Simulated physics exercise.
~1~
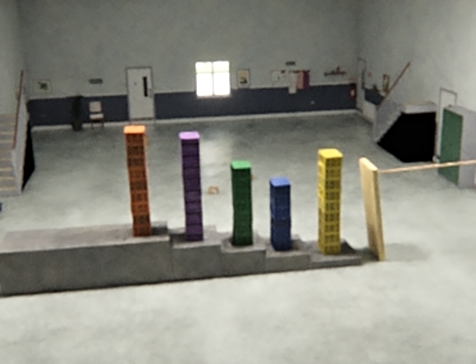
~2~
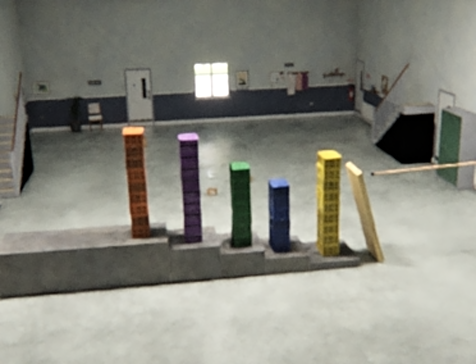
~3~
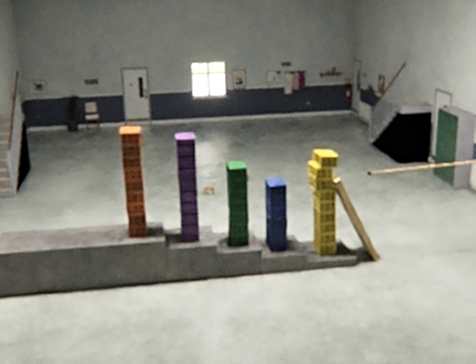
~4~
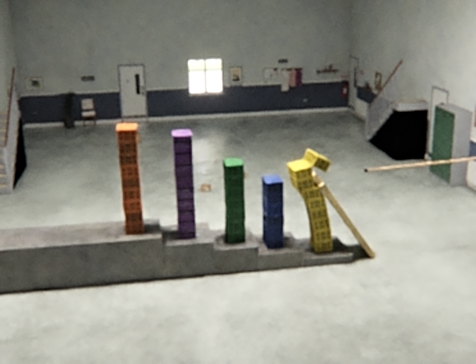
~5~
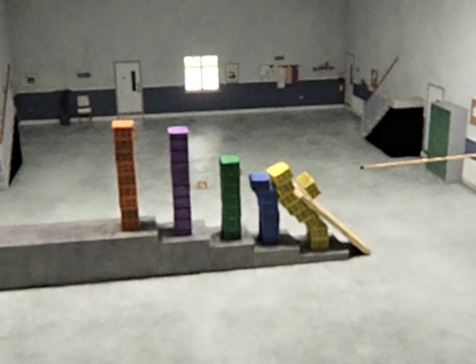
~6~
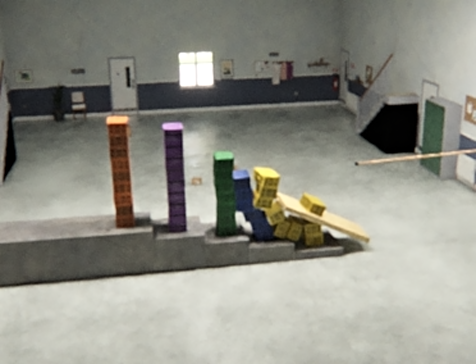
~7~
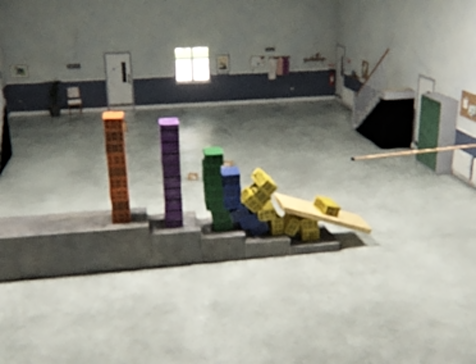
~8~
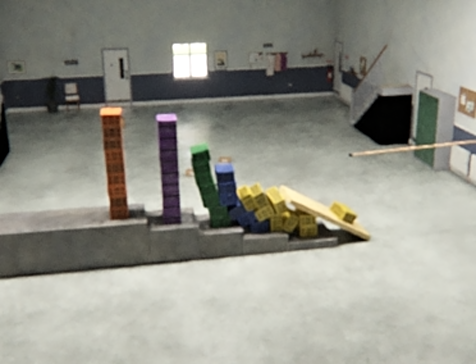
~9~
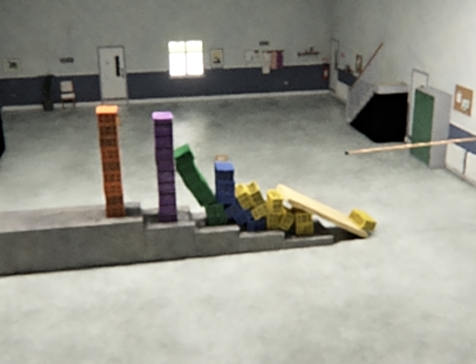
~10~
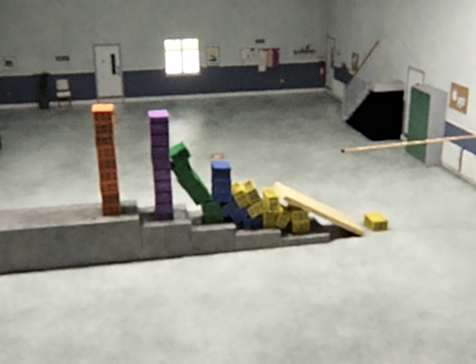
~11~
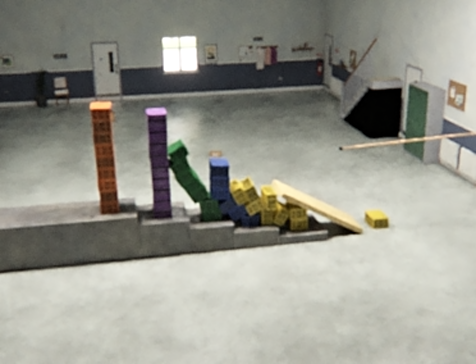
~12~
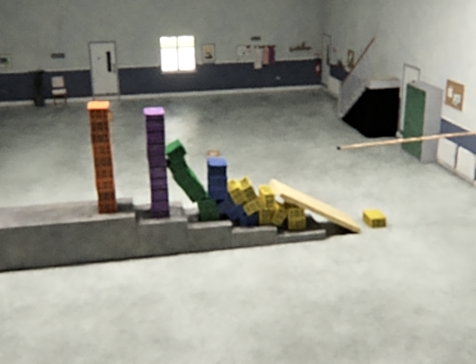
Five coloured stacks of crates, orange, purple, green, blue and yellow from left to right, stand on low grey steps in a large hall, seen from the front and slightly above. An upright wooden board at the right, beside a long pole, tips left against the yellow stack. The yellow stack buckles and collapses into the blue one, which shifts left and pushes the green. One yellow crate slides down the fallen board to the floor. The green stack tilts left and rests leaning against the purple stack, while purple and orange stay upright.
